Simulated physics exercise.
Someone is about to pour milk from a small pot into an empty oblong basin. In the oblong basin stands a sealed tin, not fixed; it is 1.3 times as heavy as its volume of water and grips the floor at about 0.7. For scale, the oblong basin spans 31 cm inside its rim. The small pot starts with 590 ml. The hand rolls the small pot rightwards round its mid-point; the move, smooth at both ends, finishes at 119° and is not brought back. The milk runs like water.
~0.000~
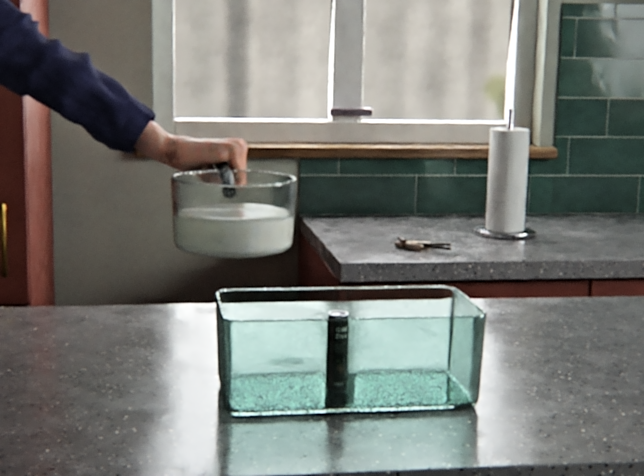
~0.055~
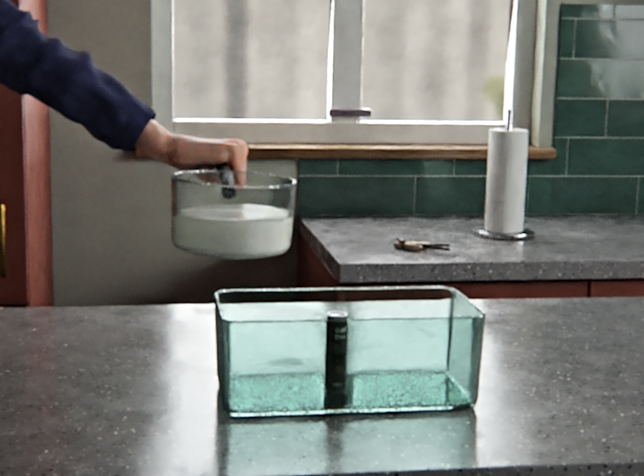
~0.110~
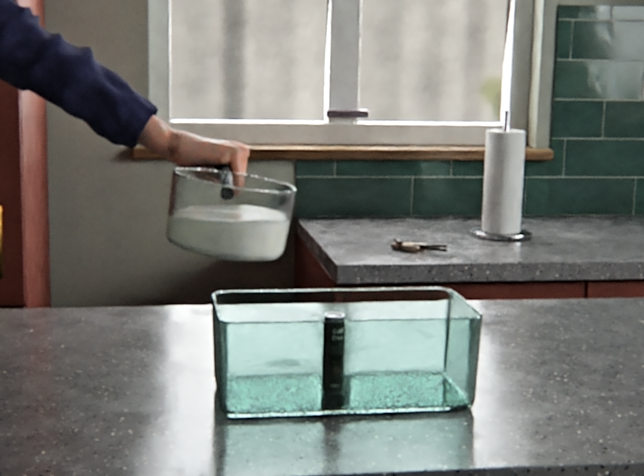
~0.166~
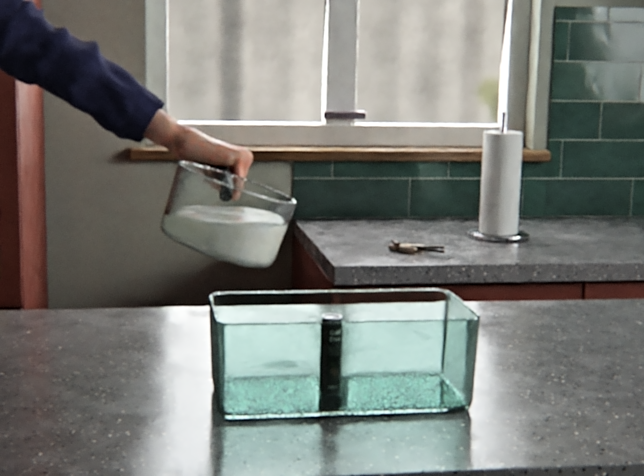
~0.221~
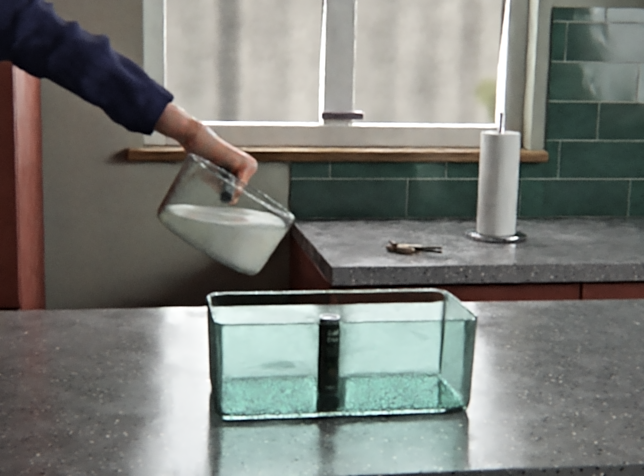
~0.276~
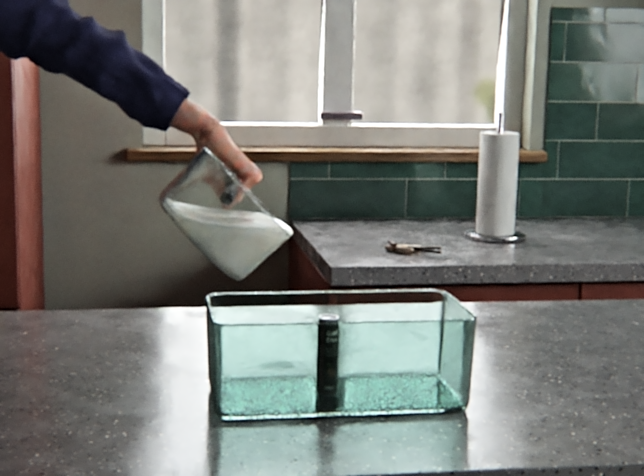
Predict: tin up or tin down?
The tin falls.
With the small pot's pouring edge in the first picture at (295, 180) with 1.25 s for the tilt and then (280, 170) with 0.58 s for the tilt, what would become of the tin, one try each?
First it keeps standing; then it remains upright.
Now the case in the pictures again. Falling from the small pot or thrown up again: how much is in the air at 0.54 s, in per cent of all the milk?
Near 24 in a hundred.
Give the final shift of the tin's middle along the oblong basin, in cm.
About 7.5 cm.
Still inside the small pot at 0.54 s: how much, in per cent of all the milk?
Near 20 in a hundred.
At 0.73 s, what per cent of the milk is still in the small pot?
Near 2 in a hundred.
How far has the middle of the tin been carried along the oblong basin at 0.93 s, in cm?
About 7 cm.
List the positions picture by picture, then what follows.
It leans 0°; its right rim is at (294, 180); the milk meets the walls at (175, 212) and (290, 211); the oblong basin's rim runs from (220, 306) to (470, 302); the tin's top is at (338, 317), in the first frame.
It leans 2°; its right rim is at (294, 183); the milk meets the walls at (174, 212) and (289, 212), in the second frame.
It leans 8°; its right rim is at (294, 190); the milk meets the walls at (171, 212) and (287, 214), in the third frame.
It leans 18°; its right rim is at (294, 203); the milk meets the walls at (166, 213) and (285, 217), in the fourth frame.
It leans 31°; its right rim is at (292, 218); the milk meets the walls at (161, 210) and (285, 220), in the fifth frame.
It leans 46°; its right rim is at (288, 235); the milk meets the walls at (164, 203) and (281, 223); 1 per cent is over the edge, in the sixth frame.
After 0.54 s the tilt is 110° and 21 per cent is still to pour; the tin stands where it began.
After 0.73 s the tilt is 119° and 2 per cent is still to pour; the tin leans 20°.
After 0.93 s the tilt is 119° and 0 per cent is still to pour; the tin lies on its side.
After 1.15 s the tilt is 119° and 0 per cent is still to pour; the tin lies on its side.
In the end the tin lies on its side.
